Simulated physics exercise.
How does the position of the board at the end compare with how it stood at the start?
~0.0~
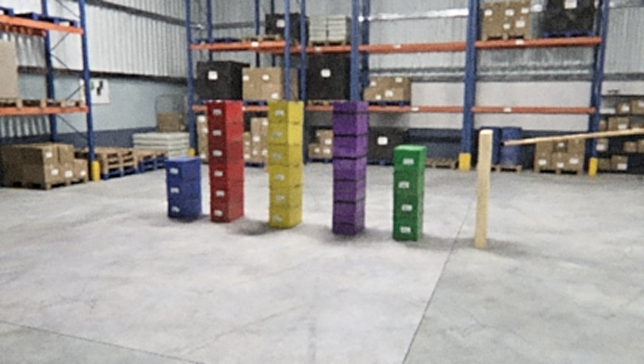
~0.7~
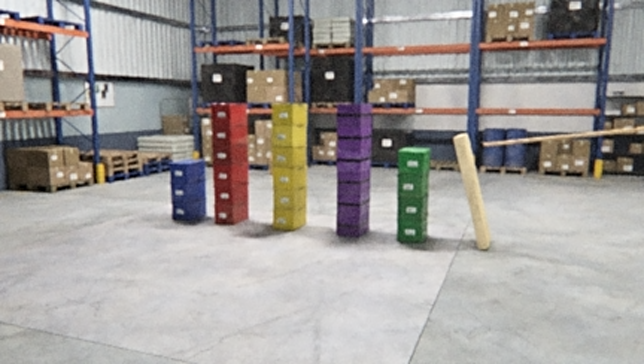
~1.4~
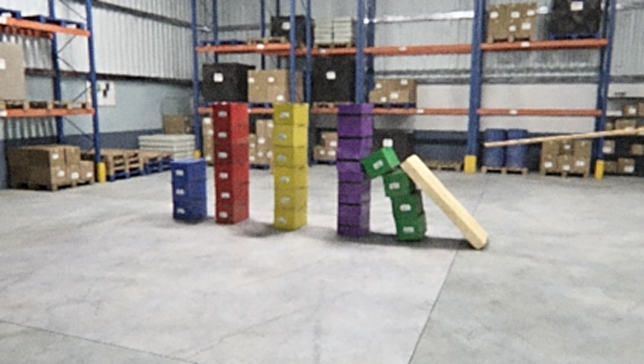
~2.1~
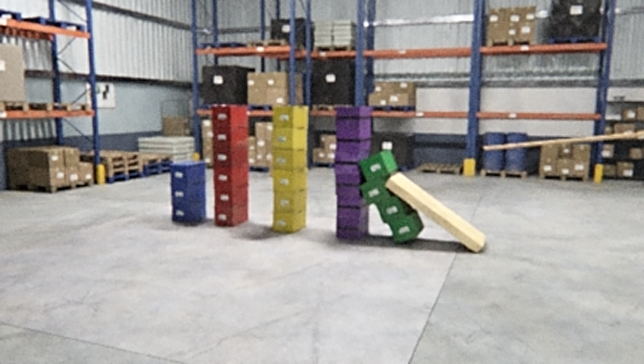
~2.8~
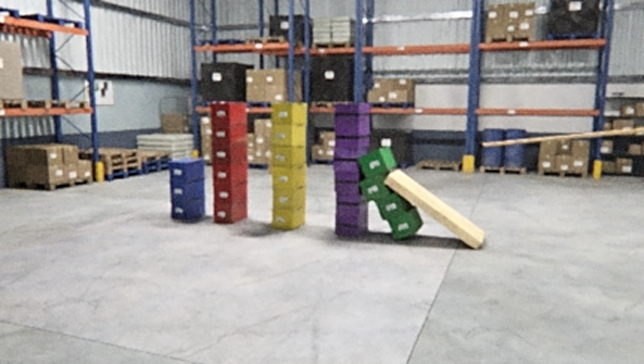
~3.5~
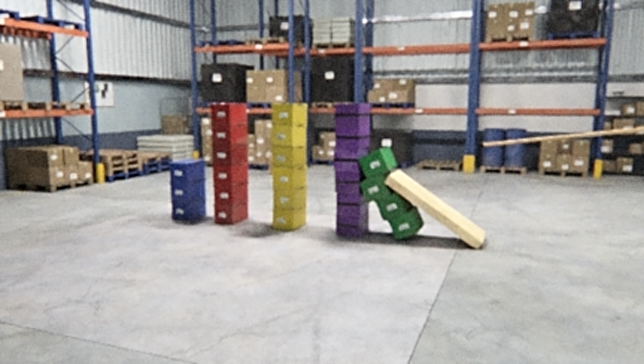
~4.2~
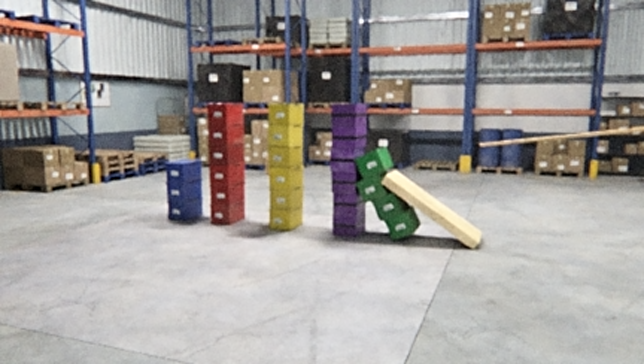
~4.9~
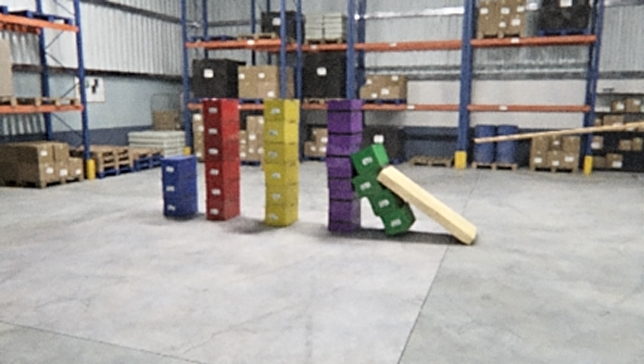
At the start the board stands upright on the floor to the right of the green stack. By the end it is leaning steeply over to the left, resting against the tilted green totes.
Warehouse floor, a pole pushing an upright board left onto the green stack, which tips and rests against the standing purple stack.
